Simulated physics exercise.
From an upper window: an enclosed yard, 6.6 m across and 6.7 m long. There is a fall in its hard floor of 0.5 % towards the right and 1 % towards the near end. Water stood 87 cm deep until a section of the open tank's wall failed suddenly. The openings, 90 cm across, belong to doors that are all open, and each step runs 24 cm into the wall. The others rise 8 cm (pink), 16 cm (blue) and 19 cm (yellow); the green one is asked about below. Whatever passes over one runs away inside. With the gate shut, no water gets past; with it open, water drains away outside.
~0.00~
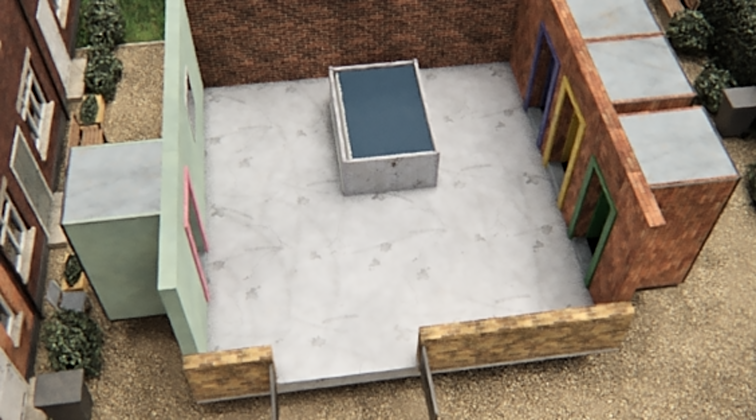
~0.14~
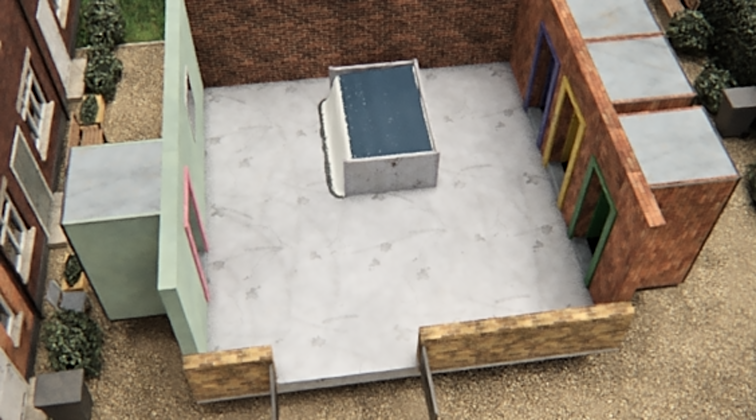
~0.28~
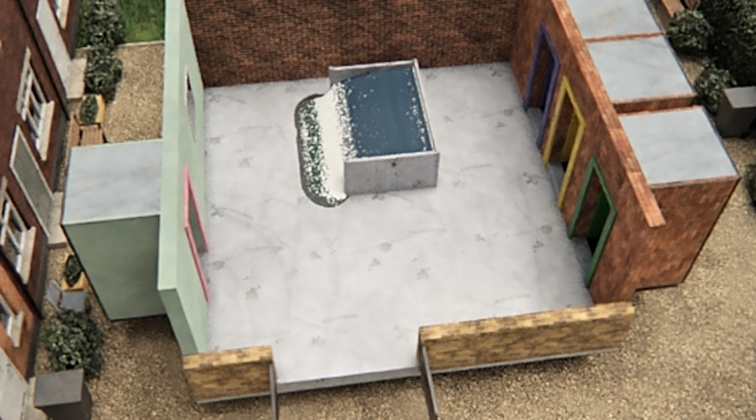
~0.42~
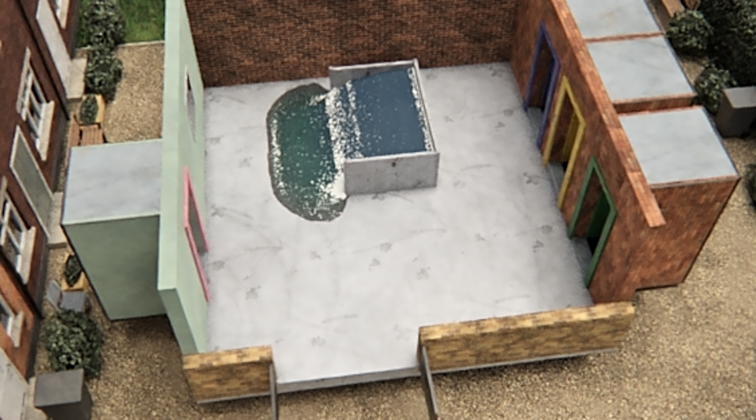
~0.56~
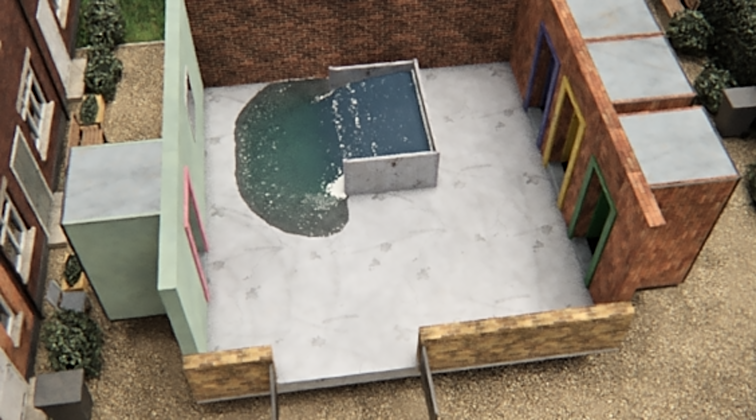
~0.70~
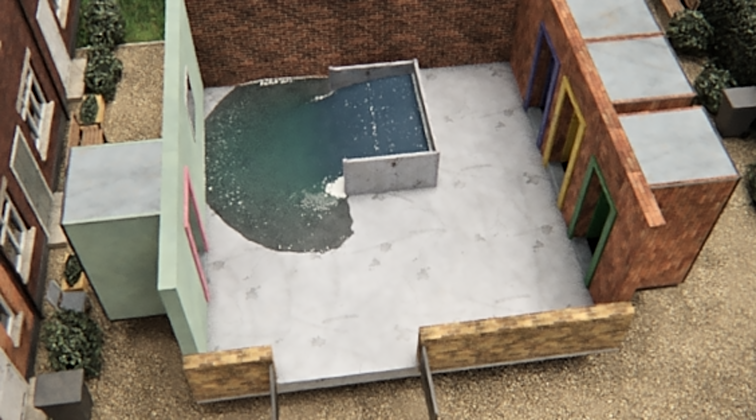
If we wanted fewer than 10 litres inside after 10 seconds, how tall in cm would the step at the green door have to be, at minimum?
It would need to be around 7 cm tall.
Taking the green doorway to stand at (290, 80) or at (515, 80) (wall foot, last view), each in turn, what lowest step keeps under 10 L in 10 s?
20 and 18 cm.
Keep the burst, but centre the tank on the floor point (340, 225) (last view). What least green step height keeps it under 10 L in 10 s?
Some 10.5 cm.
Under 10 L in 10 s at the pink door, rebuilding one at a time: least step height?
Pink: 16 cm.
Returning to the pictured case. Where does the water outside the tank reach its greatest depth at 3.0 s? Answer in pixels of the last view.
At about pixel (220, 376).
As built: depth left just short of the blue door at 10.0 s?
Depth: Near 4.0 cm.
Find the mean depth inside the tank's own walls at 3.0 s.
Mean depth: Approx. 13 cm.
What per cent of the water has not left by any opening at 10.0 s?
Around 70 in a hundred parts remain.
After 1.4 s water covers 30 % of the floor, deepest (53 cm) near (204, 95); it has not reached the green door.
After 3.0 s water covers 45 % of the floor, deepest (37 cm) near (220, 376); it has not reached the green door.
After 10.0 s water covers 95 % of the floor, deepest (14 cm) near (514, 341); 8 cm at the green door, 4 litres in over its 8 cm step.
At the green door as built, the water arrived by 6.1 s and peaked near 10 cm at 8.2 s.
Run again over the same 10 s with other heights there, 20 litres in over 5.5 cm, 6 litres over 7.5 cm. The limit of 10 litres is kept from about 7 cm up.
